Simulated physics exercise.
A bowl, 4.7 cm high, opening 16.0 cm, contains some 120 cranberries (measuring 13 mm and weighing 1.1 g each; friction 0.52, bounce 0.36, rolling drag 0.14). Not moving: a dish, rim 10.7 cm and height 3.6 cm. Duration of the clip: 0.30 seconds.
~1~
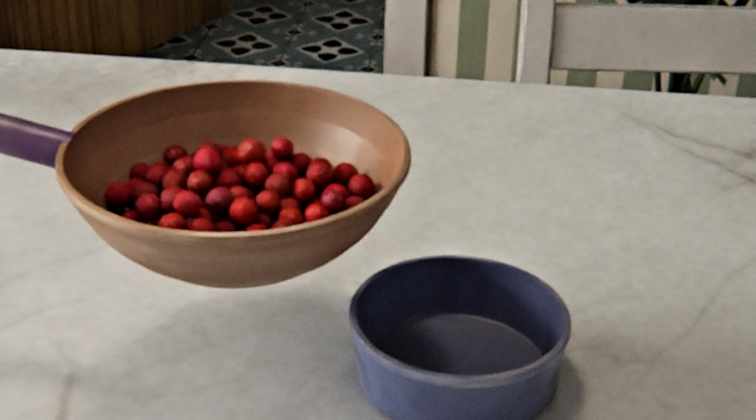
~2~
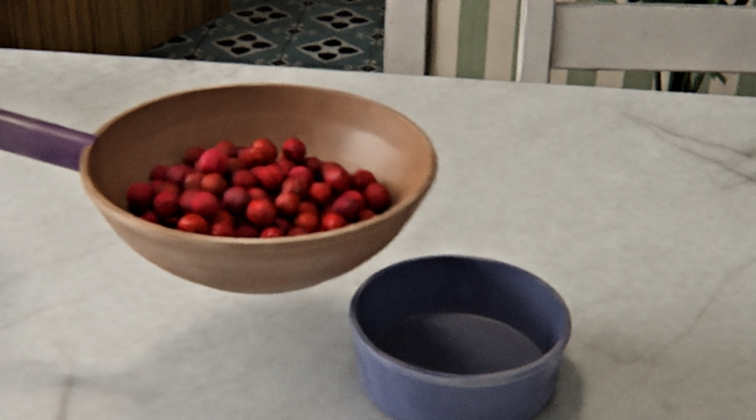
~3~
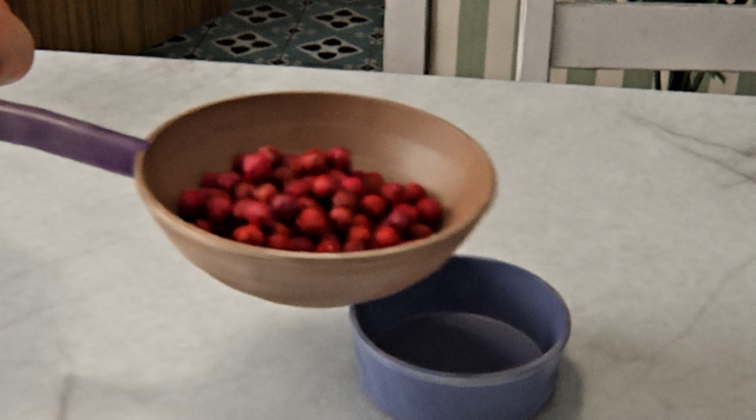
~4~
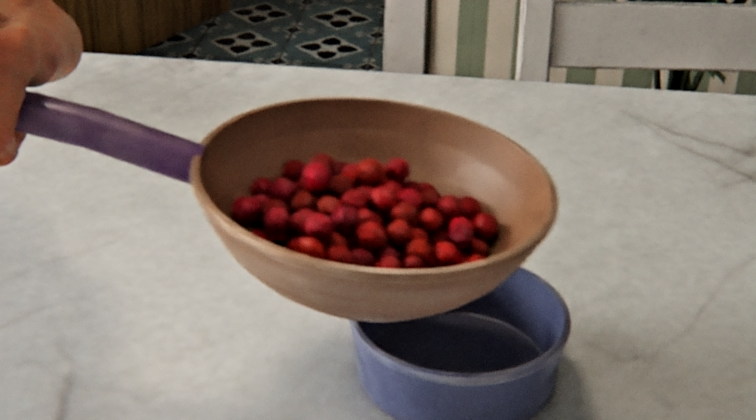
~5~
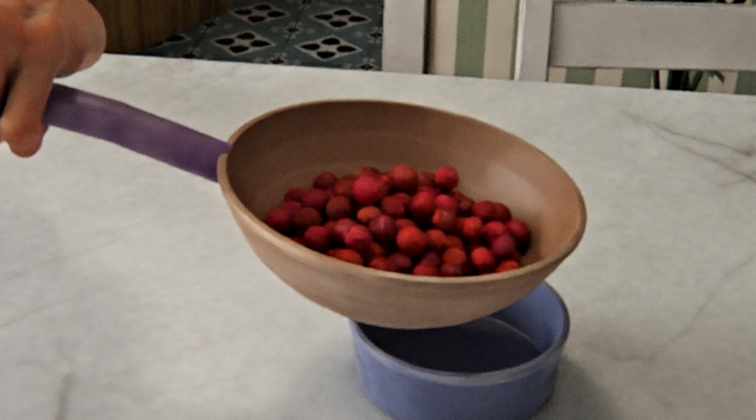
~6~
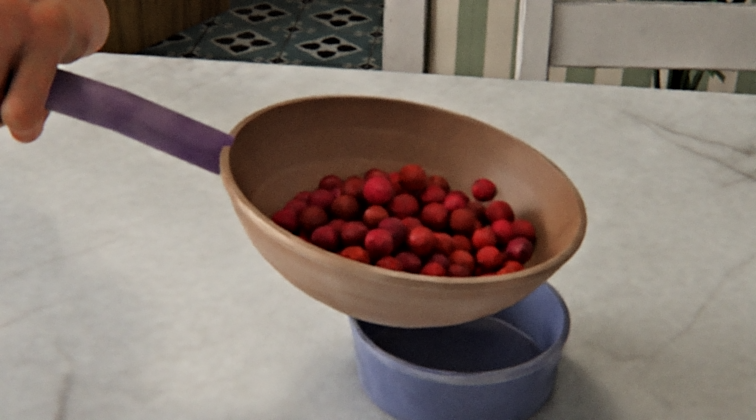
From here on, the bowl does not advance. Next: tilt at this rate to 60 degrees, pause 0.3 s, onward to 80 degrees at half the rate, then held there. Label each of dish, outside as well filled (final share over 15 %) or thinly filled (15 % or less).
Dish: Well filled, outside: Well filled.
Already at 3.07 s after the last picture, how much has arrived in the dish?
Share at that time: Close to 45 %.
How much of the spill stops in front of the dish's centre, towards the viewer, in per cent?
About 100 per cent.
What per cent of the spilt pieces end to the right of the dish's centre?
100%, roughly.
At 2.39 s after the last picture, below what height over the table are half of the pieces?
8 cm, give or take.
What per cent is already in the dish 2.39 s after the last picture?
At that moment it's close to 0 per cent.
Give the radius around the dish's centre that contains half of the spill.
That comes to about 8 cm from the middle.
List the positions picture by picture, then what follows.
The first picture shows bowl at (240, 247); tilt 0 degrees; moved 0.0 cm; lip at (406, 157); top of the load at (176, 157); dish at (460, 312).
The second picture shows bowl at (263, 253); tilt 1 degrees; moved 1.3 cm; lip at (433, 163); top of the load at (252, 159).
The third picture shows bowl at (313, 268); tilt 2 degrees; moved 4.2 cm; lip at (492, 179); top of the load at (244, 166).
The fourth picture shows bowl at (364, 282); tilt 4 degrees; moved 7.0 cm; low side right; lip at (554, 196); top of the load at (341, 173).
The fifth picture shows bowl at (386, 287); tilt 7 degrees; moved 8.3 cm; low side right; lip at (582, 207); top of the load at (426, 185).
The sixth picture shows bowl at (383, 284); tilt 9 degrees; moved 8.3 cm; low side right; lip at (582, 211); top of the load at (398, 188); dish at (459, 309).
Then, 0.92 s after the last picture, tilt 43 degrees; bowl 100 %; middle of all pieces near (414, 232).
Then, 1.69 s after the last picture, tilt 60 degrees; bowl 95 %, outside 5 %; middle of all pieces near (450, 263).
Then, 2.39 s after the last picture, tilt 71 degrees; bowl 90 %, outside 5 %; middle of all pieces near (449, 271).
Then, 3.07 s after the last picture, tilt 80 degrees; bowl 25 %, outside 30 %, dish 45 %; middle of all pieces near (510, 359).
In the end, bowl 15 %, outside 35 %, dish 50 %.
